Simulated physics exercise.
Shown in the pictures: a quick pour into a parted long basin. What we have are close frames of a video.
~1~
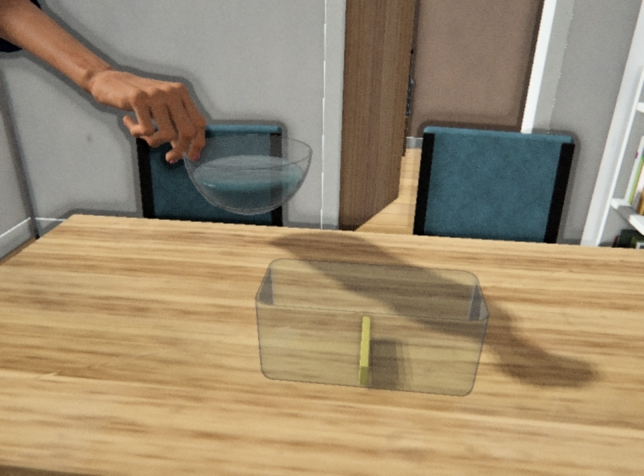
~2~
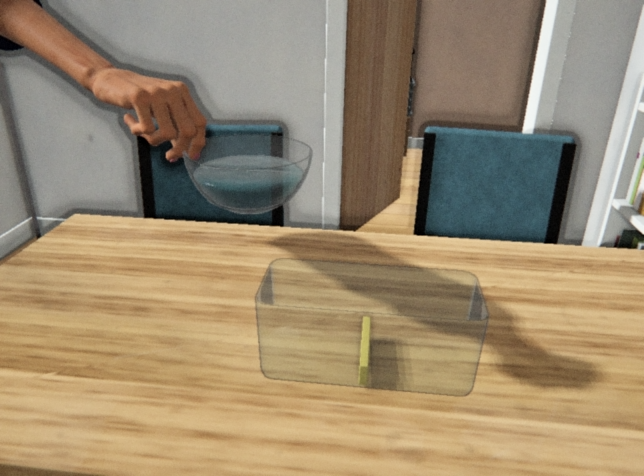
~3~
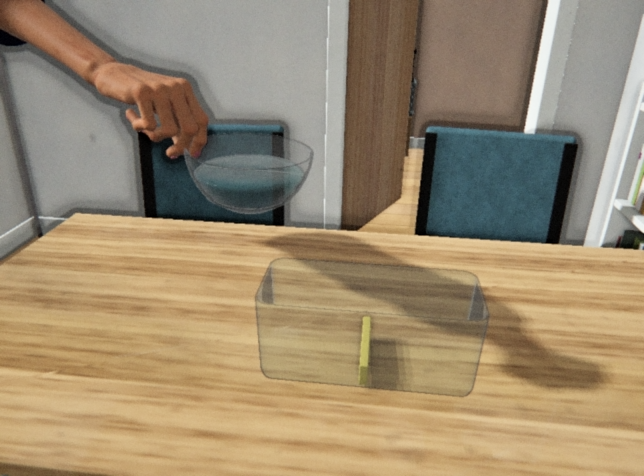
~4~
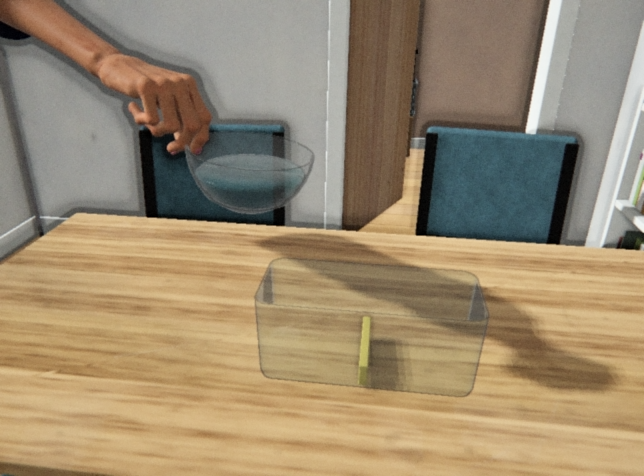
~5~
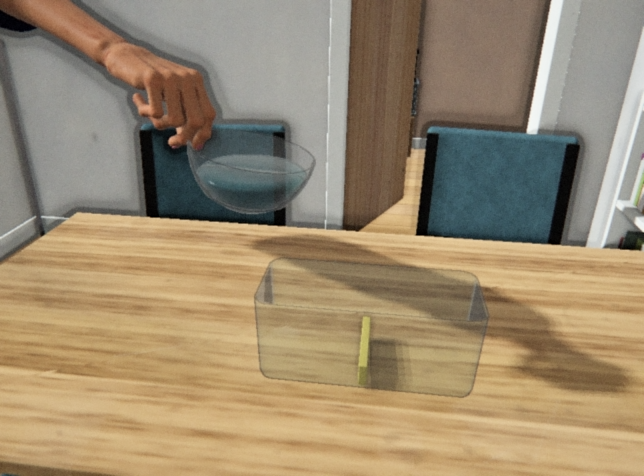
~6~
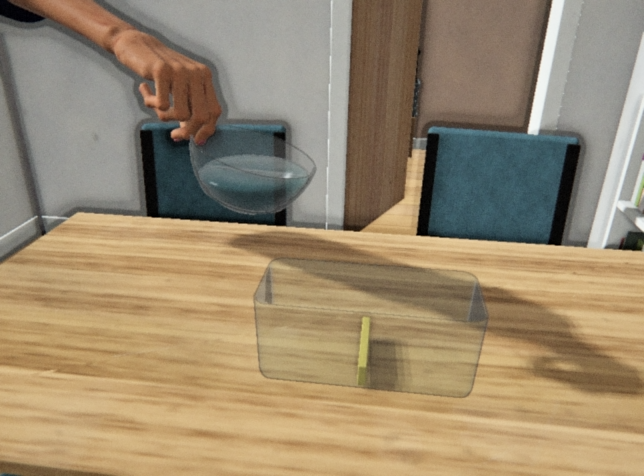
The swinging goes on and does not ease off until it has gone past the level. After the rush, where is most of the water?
The winner is the left compartment.
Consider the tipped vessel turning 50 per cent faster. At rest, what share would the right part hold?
Roughly 20 percent.
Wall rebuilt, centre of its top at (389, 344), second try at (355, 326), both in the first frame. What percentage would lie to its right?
Roughly 15 % and 30 %.
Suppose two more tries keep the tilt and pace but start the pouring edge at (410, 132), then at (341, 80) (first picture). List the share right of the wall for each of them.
One after the other: 90 %, 70 %.
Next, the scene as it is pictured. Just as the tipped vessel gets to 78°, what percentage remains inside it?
35 %.
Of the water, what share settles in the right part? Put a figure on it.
That is roughly 20 percent of it.
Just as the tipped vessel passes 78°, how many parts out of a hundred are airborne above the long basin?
Around 40 in a hundred.
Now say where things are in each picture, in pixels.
In the first picture, it leans 0°; its right rim is at (311, 155); the water meets the walls at (197, 167) and (305, 172); the long basin's rim runs from (264, 280) to (482, 296); the wall's top is at (366, 341).
In the second picture, it leans 1°; its right rim is at (311, 155); the water meets the walls at (197, 166) and (305, 172).
In the third picture, it leans 3°; its right rim is at (312, 157); the water meets the walls at (198, 165) and (305, 173).
In the fourth picture, it leans 6°; its right rim is at (313, 161); the water meets the walls at (199, 164) and (306, 174).
In the fifth picture, it leans 11°; its right rim is at (314, 166); the water meets the walls at (201, 164) and (308, 174).
In the sixth picture, it leans 16°; its right rim is at (314, 172); the water meets the walls at (203, 165) and (311, 175).
A moment on, the tilt is 78° and 34 per cent is still to pour, 23 is left of the wall and 3 right of it.
Next, the tilt is 113° and 0 per cent is still to pour, 86 is left of the wall and 12 right of it.
Then the tilt is 119° and 0 per cent is still to pour, 82 is left of the wall and 17 right of it.
Later the tilt is 119° and 0 per cent is still to pour, 82 is left of the wall and 18 right of it.
Finally, 81 per cent lies left of the wall, 18 right of it and 1 outside.
